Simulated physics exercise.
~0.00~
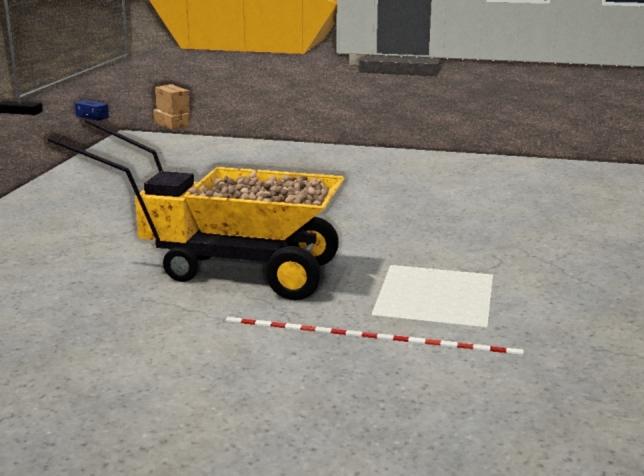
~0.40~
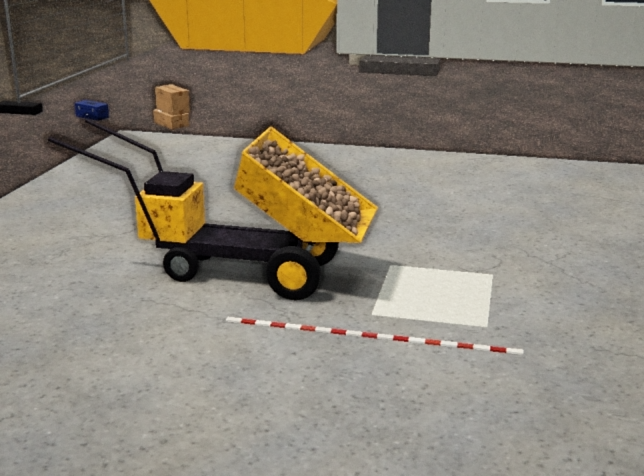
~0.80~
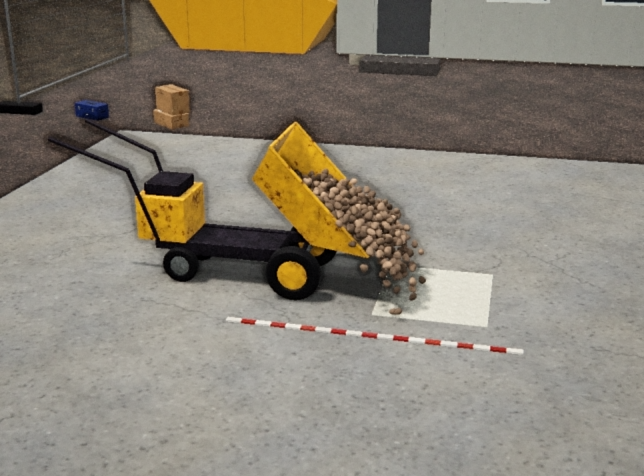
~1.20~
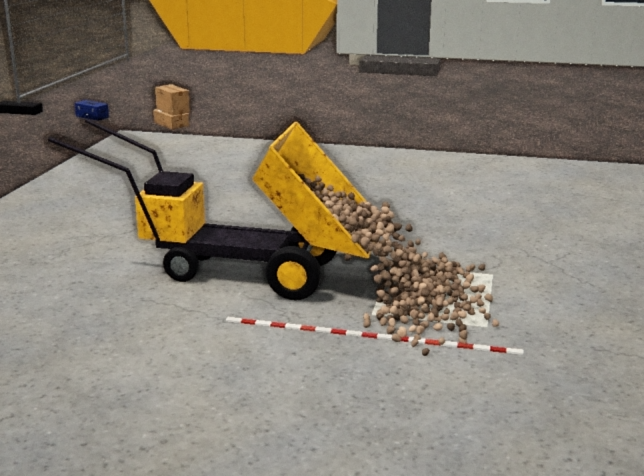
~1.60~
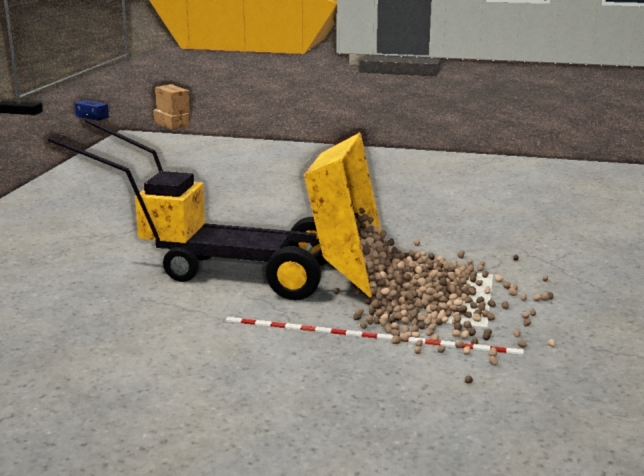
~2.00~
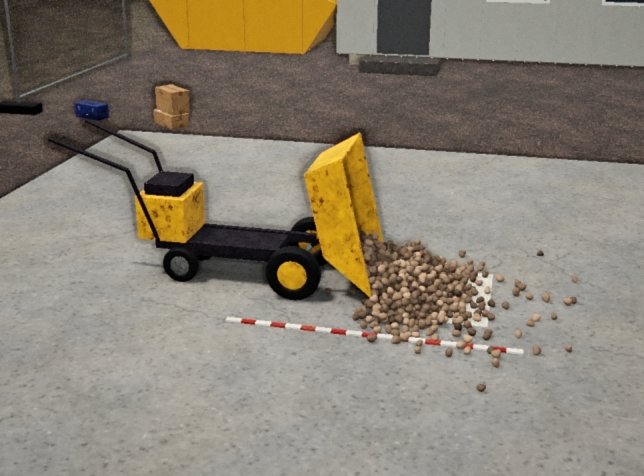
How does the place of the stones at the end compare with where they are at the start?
At the start the stones sit inside the barrow's level tray, while at the end most of them lie in a heap on the ground to the right, over and around the white sheet.
